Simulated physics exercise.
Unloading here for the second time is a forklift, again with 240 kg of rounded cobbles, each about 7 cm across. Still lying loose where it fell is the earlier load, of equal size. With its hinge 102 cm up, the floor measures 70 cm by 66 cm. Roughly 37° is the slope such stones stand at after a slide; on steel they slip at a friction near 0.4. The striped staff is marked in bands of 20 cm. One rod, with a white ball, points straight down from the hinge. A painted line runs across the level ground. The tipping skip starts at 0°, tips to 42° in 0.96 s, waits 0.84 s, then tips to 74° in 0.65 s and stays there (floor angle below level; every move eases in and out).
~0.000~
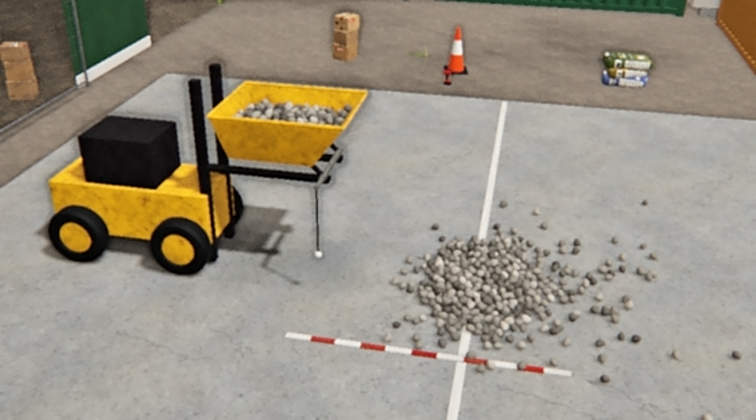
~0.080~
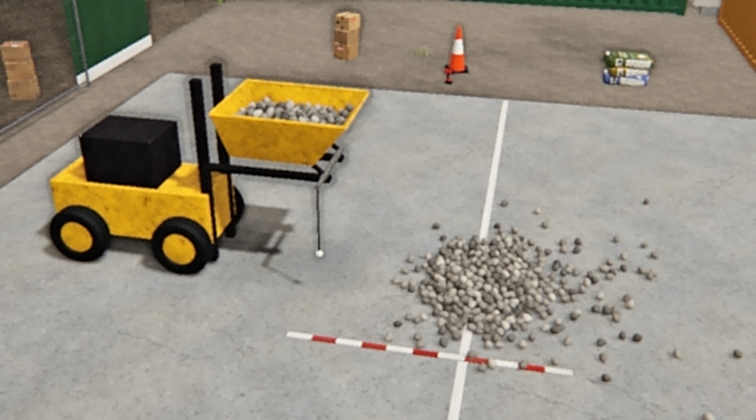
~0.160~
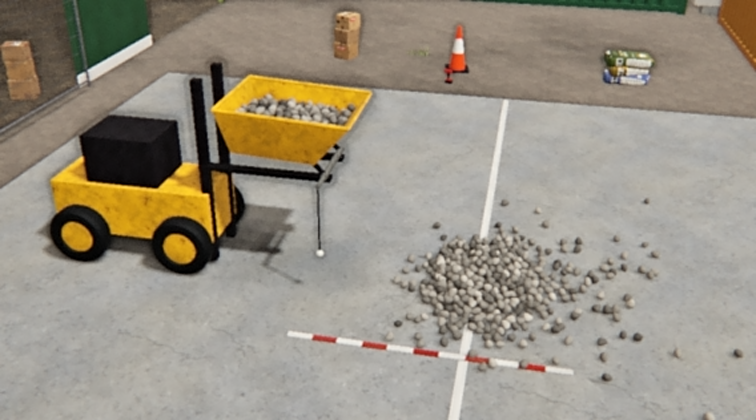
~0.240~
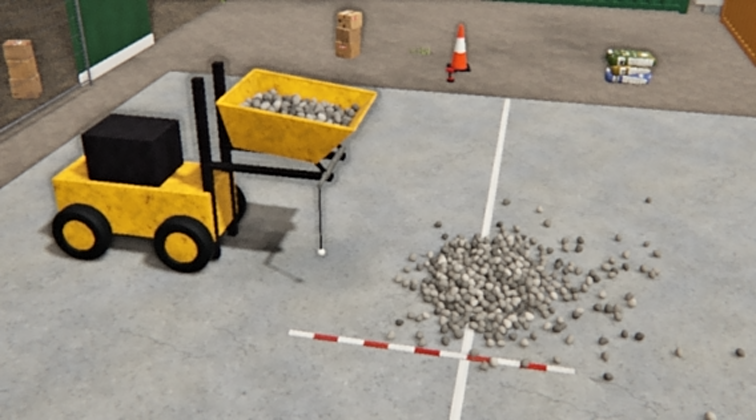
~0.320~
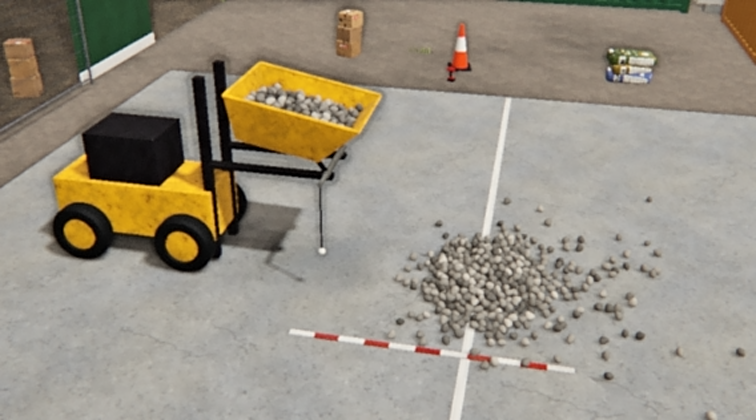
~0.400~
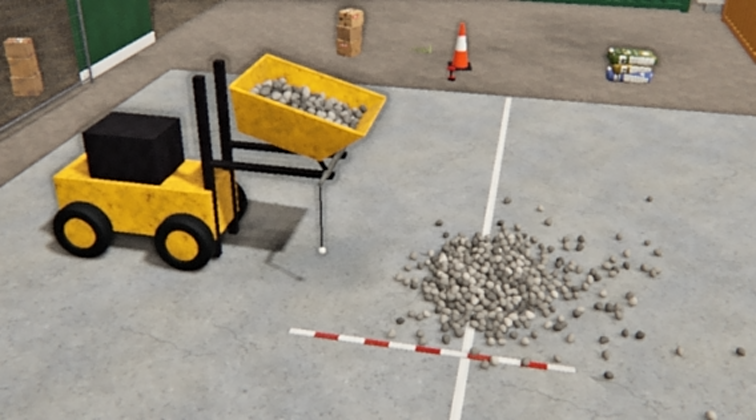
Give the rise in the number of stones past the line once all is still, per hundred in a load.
A rise of roughly 19 per hundred.
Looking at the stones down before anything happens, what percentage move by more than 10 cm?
Close to 5 in a hundred of them.
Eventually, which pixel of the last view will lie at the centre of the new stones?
The middle ends up near (443, 265).
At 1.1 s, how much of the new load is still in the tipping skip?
Roughly 100 per cent is still inside.
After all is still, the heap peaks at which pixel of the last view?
The crest lands at roughly (454, 251).
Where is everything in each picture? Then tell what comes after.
Lip at (343, 129), floor tilted 0°, highest stones at (287, 111). The earlier load is highest near (469, 267), 18 cm above ground level, 40 % short of the line, 60 % past the line, in the first frame.
The tipping skip is at 1°, its lip at (345, 128); the top of the load is at (289, 110); the stones move at 0.2 m/s on average, in the second frame.
Lip at (348, 129), floor tilted 3°, highest stones at (276, 106); the stones move at 0.3 m/s on average, in the third frame.
The tipping skip is at 7°, its lip at (353, 130); the top of the load is at (272, 99); the stones move at 0.4 m/s on average, in the fourth frame.
The tipping skip is at 11°, its lip at (359, 133); the top of the load is at (273, 93); the stones move at 0.5 m/s on average, in the fifth frame.
The tipping skip is at 16°, its lip at (364, 136); the top of the load is at (274, 87); the stones move at 0.6 m/s on average, in the sixth frame.
After 0.7 s the floor is at 35°; in per cent of one load, 100 in the tipping skip, 40 short of the line, 60 past the line; the foremost stones are at (671, 286).
After 1.1 s the floor is at 42°; in per cent of one load, 100 in the tipping skip, 40 short of the line, 60 past the line; the foremost stones are at (671, 286).
After 2.9 s the floor is at 74°; in per cent of one load, 41 in the tipping skip, 98 short of the line, 62 past the line; the foremost stones are at (671, 286).
After 5.2 s the floor is at 74°; in per cent of one load, 0 in the tipping skip, 121 short of the line, 79 past the line; the foremost stones are at (671, 286). Net gain past the line, 19.
